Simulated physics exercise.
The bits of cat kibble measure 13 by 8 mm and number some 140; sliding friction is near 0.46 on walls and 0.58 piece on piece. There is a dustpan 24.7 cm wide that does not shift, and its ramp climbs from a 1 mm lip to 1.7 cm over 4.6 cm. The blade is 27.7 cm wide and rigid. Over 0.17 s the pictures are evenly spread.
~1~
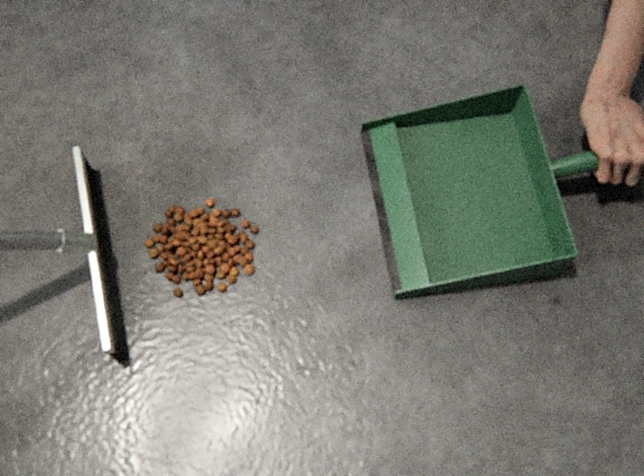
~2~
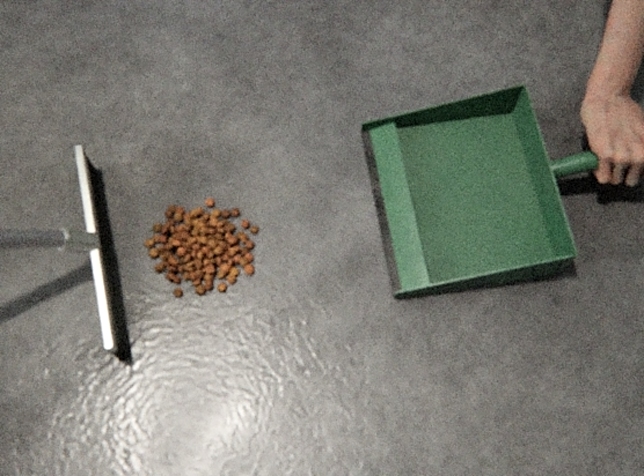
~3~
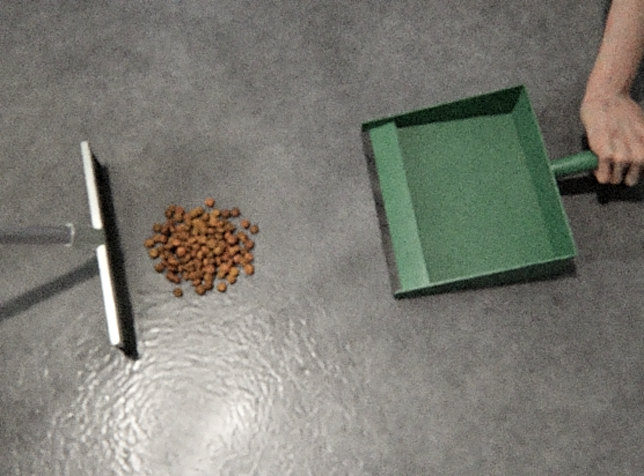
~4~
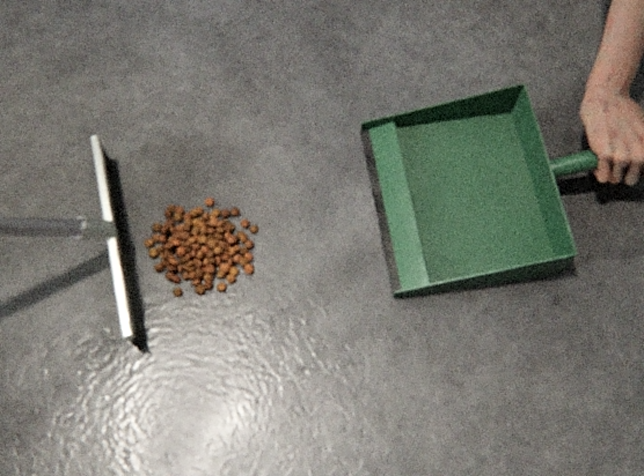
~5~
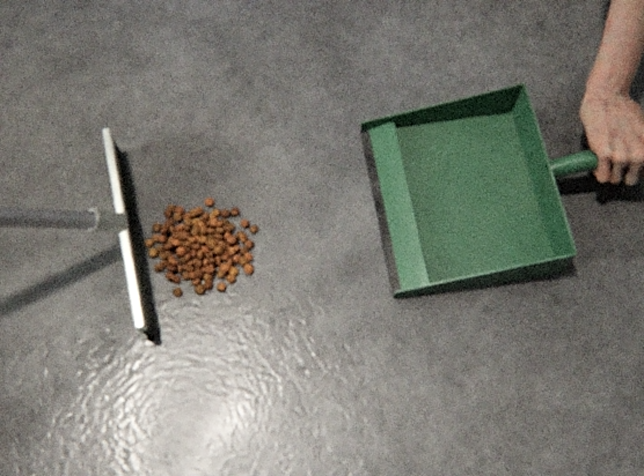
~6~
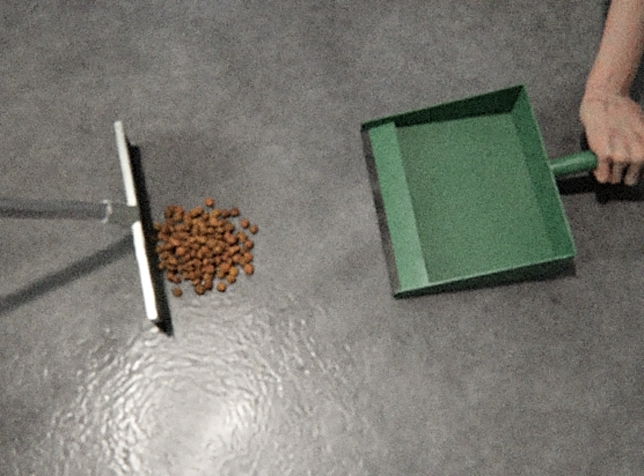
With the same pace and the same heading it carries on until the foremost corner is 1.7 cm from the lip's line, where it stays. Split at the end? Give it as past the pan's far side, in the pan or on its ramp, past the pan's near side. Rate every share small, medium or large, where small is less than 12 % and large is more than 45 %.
Ratings - far side: Medium; pan: Medium; near side: Small.
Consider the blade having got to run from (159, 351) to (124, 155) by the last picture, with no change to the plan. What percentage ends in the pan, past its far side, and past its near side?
You'd see pan at 20, far at 0 and near at 5.
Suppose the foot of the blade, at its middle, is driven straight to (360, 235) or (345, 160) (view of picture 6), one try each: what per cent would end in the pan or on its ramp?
About 30 and 35 per cent.
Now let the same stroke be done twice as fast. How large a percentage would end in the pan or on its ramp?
Some 35 %.
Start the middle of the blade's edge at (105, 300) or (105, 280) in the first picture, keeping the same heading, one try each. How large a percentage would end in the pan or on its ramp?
About 25 and 30 per cent.
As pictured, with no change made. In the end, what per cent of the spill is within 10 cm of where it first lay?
10 percent, roughly.
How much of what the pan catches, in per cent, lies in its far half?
Roughly 100 in a hundred.
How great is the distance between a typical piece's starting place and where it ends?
Around 26 centimetres.
Then, 0.30 s after the last picture, middle of the blade 17 cm from the lip; 0 % over the lip, far side 0 %, near side 0 %.
Then, 0.50 s after the last picture, middle of the blade 8 cm from the lip; 0 % over the lip, far side 10 %, near side 0 %.
Then, 0.81 s after the last picture, middle of the blade 3 cm from the lip; 20 % over the lip, far side 25 %, near side 0 %.
In the end, far side 25 %, pan 20 %, near side 0 %, in front of the lip or behind the blade 55 %.
